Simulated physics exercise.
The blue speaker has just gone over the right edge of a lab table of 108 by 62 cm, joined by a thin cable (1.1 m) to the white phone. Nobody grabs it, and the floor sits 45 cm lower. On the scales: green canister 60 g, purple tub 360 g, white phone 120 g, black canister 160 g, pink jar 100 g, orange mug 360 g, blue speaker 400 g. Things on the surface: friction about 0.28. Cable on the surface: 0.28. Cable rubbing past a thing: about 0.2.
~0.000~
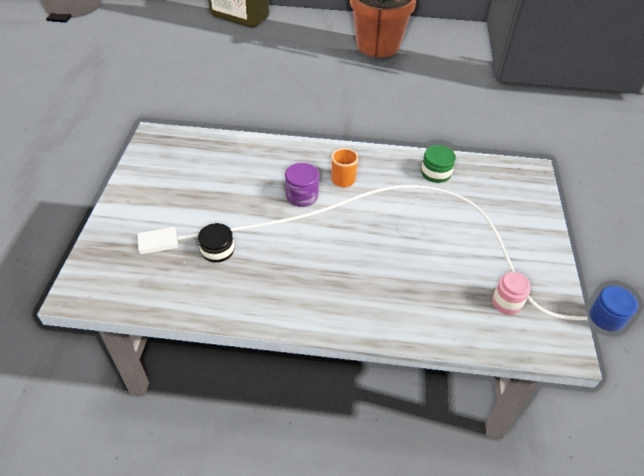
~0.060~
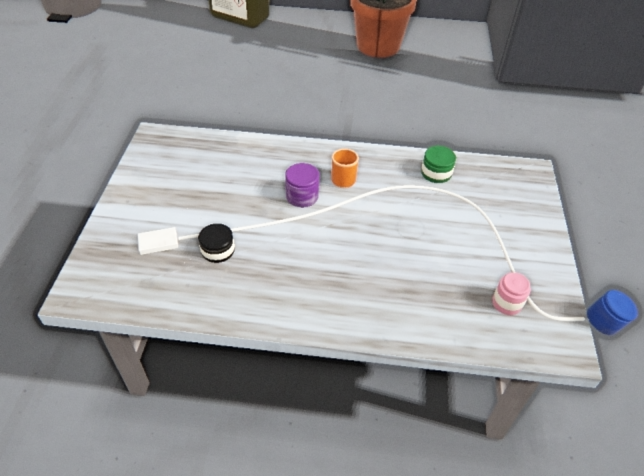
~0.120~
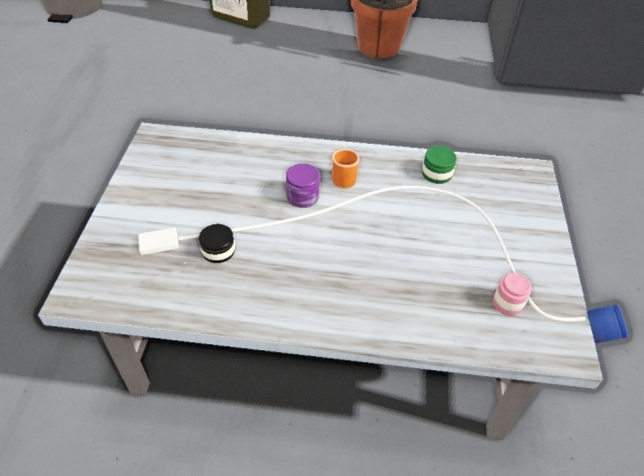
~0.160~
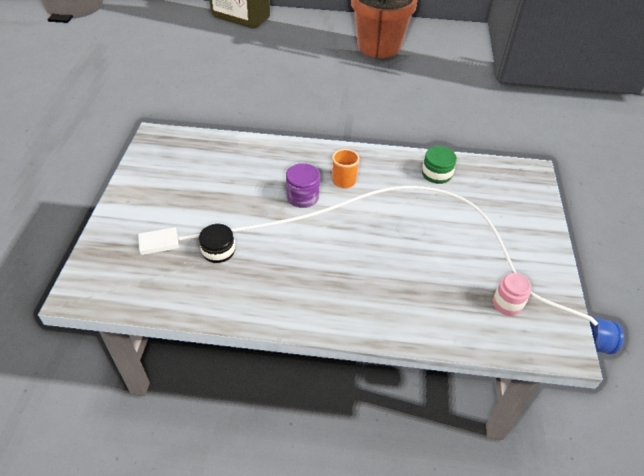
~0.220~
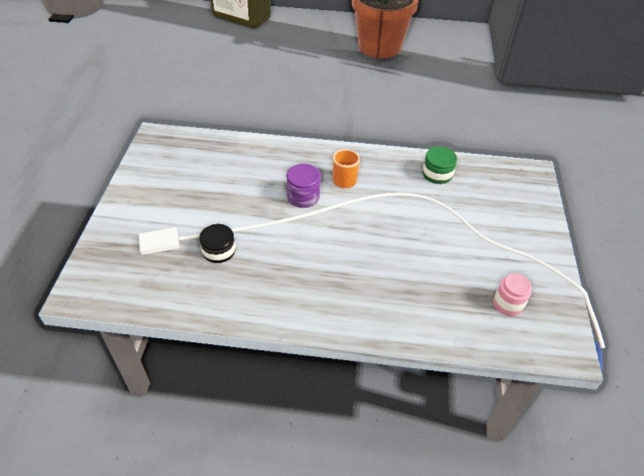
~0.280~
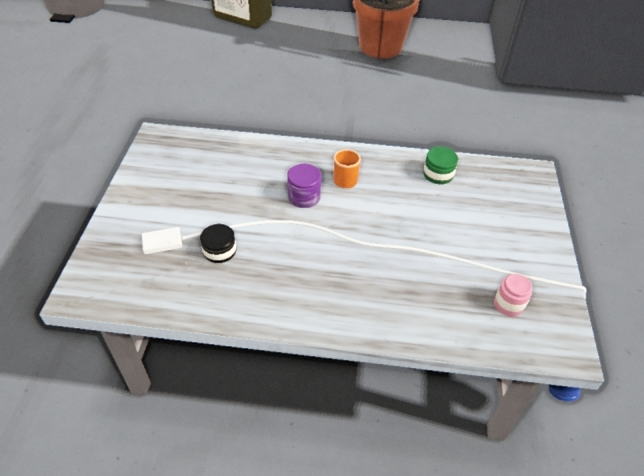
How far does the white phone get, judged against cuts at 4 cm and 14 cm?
It's going to be way out of place.
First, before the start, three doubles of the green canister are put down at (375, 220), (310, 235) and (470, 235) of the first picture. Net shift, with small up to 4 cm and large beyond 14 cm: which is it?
Going one by one, I'd say a long shift, then an in-between shift, then a long shift.
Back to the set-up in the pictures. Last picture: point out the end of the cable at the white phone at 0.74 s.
Around (430, 207).
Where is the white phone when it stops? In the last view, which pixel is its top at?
Roughly (516, 195).
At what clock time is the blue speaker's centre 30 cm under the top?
About: 0.30 s.
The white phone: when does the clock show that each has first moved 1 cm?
White phone at about 0.30 s on the clock.
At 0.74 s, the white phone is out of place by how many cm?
I'd put the white phone at some 70 cm.
After 0.5 s, the cable's tail end at (325, 235); white phone 38 cm off its start, black canister 14 cm off its start, blue speaker over the edge.
After 0.7 s, the cable's tail end at (430, 207); white phone 66 cm off its start, black canister 18 cm off its start, blue speaker over the edge.
After 1.0 s, the cable's tail end at (487, 196); white phone 80 cm off its start at (507, 196), black canister 18 cm off its start at (262, 295), blue speaker over the edge.
After 1.2 s, the cable's tail end at (496, 194); white phone 82 cm off its start, black canister 18 cm off its start, blue speaker over the edge.
After 2.4 s, the cable's tail end at (496, 195); white phone 82 cm off its start at (516, 195), black canister 18 cm off its start at (262, 295), blue speaker over the edge.
